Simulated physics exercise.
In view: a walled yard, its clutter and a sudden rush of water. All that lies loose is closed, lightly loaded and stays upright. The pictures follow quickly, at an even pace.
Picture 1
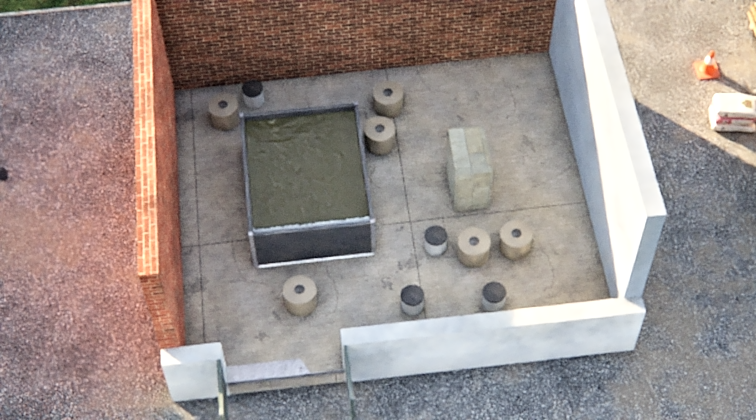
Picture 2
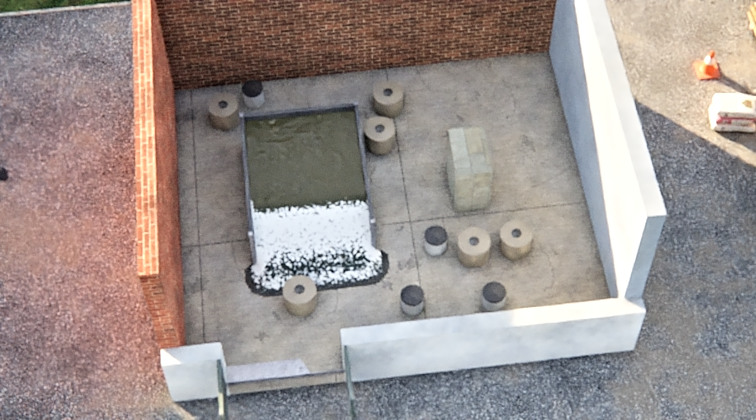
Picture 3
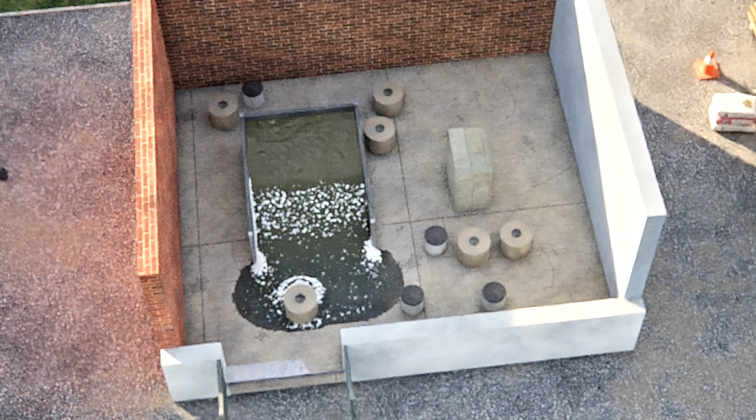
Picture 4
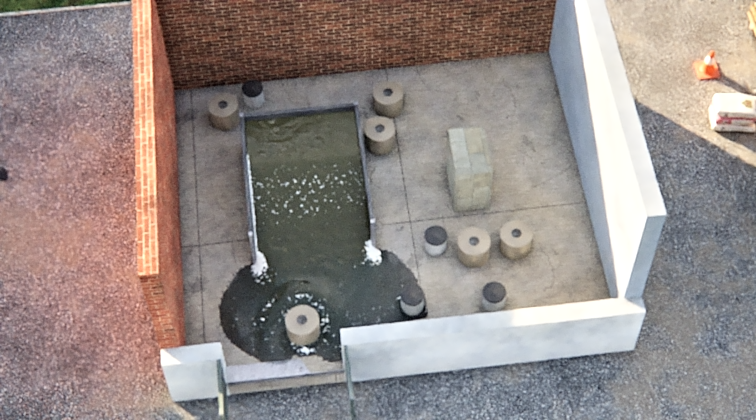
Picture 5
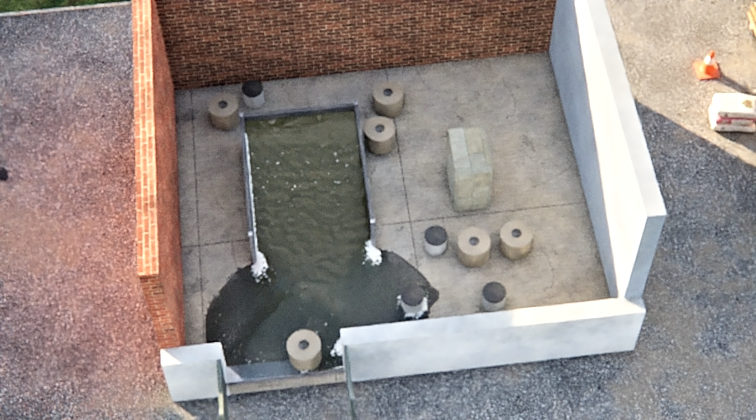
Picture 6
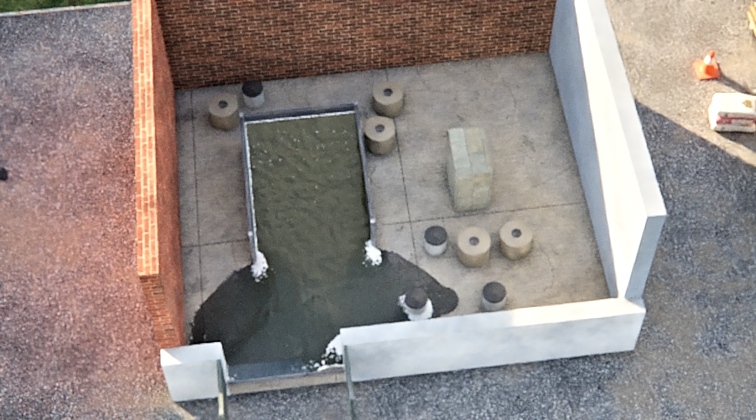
In a walled yard, dark water bursts from a tank and pushes a round block toward the gap.
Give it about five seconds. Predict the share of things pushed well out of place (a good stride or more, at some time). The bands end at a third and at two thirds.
It is less than a third.
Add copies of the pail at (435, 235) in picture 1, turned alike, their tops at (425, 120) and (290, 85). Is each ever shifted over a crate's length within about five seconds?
As listed: Under that, never so far.
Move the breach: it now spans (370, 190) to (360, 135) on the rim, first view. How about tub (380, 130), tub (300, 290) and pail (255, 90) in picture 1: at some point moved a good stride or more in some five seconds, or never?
In turn: Short of that, short of that, less than that.
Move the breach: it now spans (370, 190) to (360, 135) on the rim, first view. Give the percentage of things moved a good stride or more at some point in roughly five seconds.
Some 50 per cent.
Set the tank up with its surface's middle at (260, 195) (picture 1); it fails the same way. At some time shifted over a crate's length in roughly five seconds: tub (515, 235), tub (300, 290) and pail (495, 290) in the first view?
As listed: Not that far, shifted that much, that far or more.
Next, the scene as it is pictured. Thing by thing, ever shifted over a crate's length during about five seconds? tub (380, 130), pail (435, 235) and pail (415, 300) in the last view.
As listed: No, less than that, moved that far.
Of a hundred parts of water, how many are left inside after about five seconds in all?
Near 50 in a hundred.
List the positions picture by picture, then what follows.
In the first picture, a pail at (413, 295), on the bottom; a tub at (380, 128), on the bottom; 0 of 10 have shifted.
In the second picture, a pail at (413, 295), on the bottom; a tub at (380, 128), on the bottom; 0 of 10 have shifted.
In the third picture, a pail at (413, 295) rests on the ground; a tub at (380, 128) rests on the ground; 1 of 10 have shifted.
In the fourth picture, a pail at (413, 295) rests on the ground; a tub at (380, 128), on the bottom; 1 of 10 have shifted.
In the fifth picture, a pail at (413, 295), on the bottom; a tub at (380, 128) rests on the ground; 1 of 10 have shifted.
In the sixth picture, a pail at (416, 298), on the bottom, close to its start; a tub at (380, 128), on the bottom; 2 of 10 have shifted.
A moment on, 2 of 10 are well off their spots; 1 afloat.
Next, 3 of 10 are well off their spots; 1 afloat.
Later, 3 of 10 are well off their spots; 1 afloat.
In the end, 3 of 10 are well off their spots, and 3 have been at some point; 1 afloat.
